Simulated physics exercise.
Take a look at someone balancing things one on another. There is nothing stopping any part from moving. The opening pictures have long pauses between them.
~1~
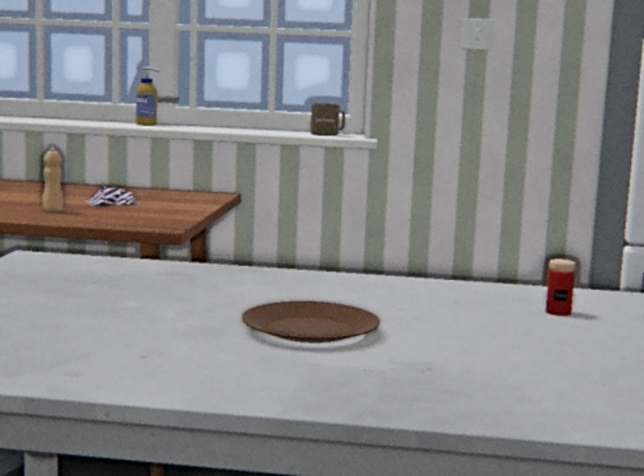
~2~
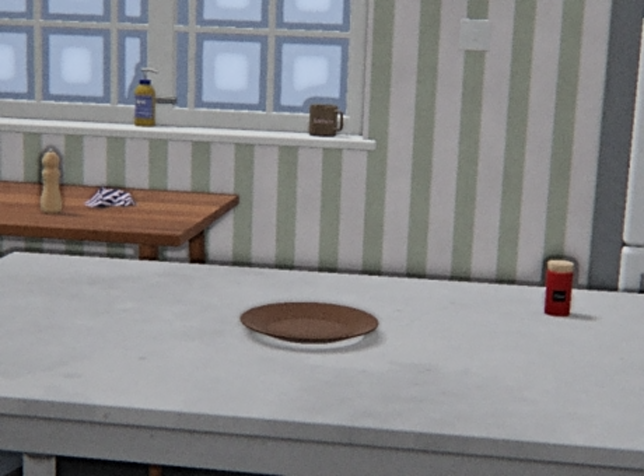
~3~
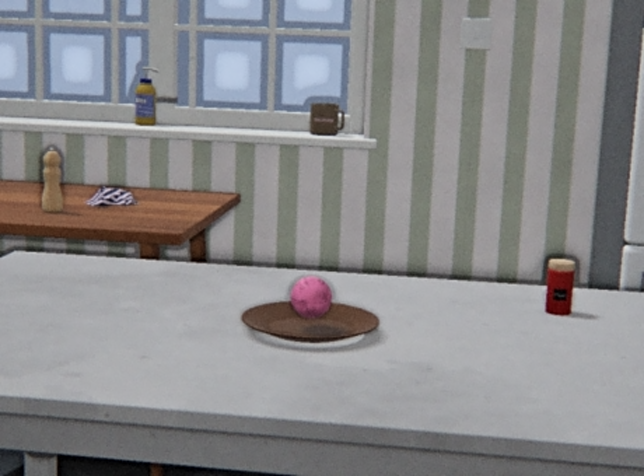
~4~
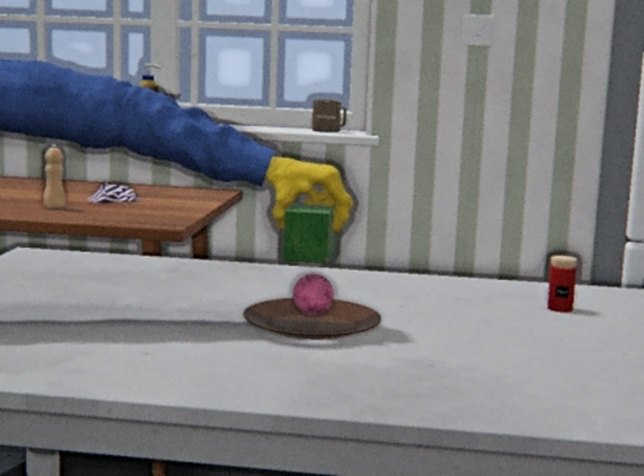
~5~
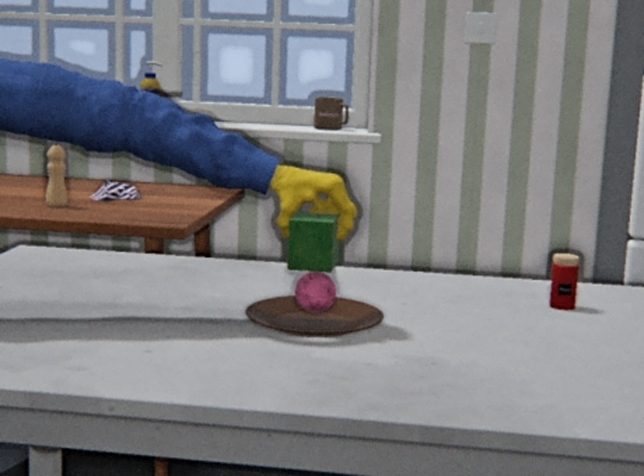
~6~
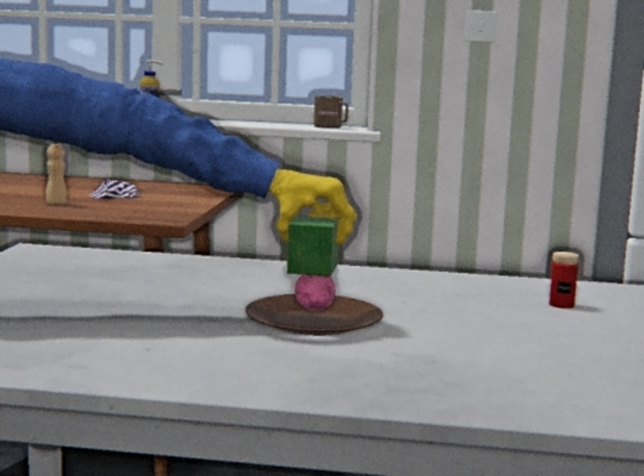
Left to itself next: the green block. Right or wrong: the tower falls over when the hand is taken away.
Right.
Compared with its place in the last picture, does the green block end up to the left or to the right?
Looks like it moves off to the left.
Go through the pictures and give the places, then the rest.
In the first picture, the last thing is not in view yet.
In the second picture, the last thing is not in view yet; red shaker (559, 289).
In the third picture, the last thing is not in view yet; brown plate (310, 324).
In the fourth picture, still above its spot; green block (310, 233); pink ball (313, 294).
In the fifth picture, still above its spot; green block (314, 241); red shaker (564, 282).
In the sixth picture, in place under the hand; green block (314, 245); brown plate (314, 317).
Then, 0.50 s after the last picture, green block now fallen.
Then, 0.60 s after the last picture, things are still on the move.
Then, 1.30 s after the last picture, nothing new.
At rest, fallen, green block; the other 3 in place. Seen from the same camera at the end, green block near (183, 291). The pile gives way.
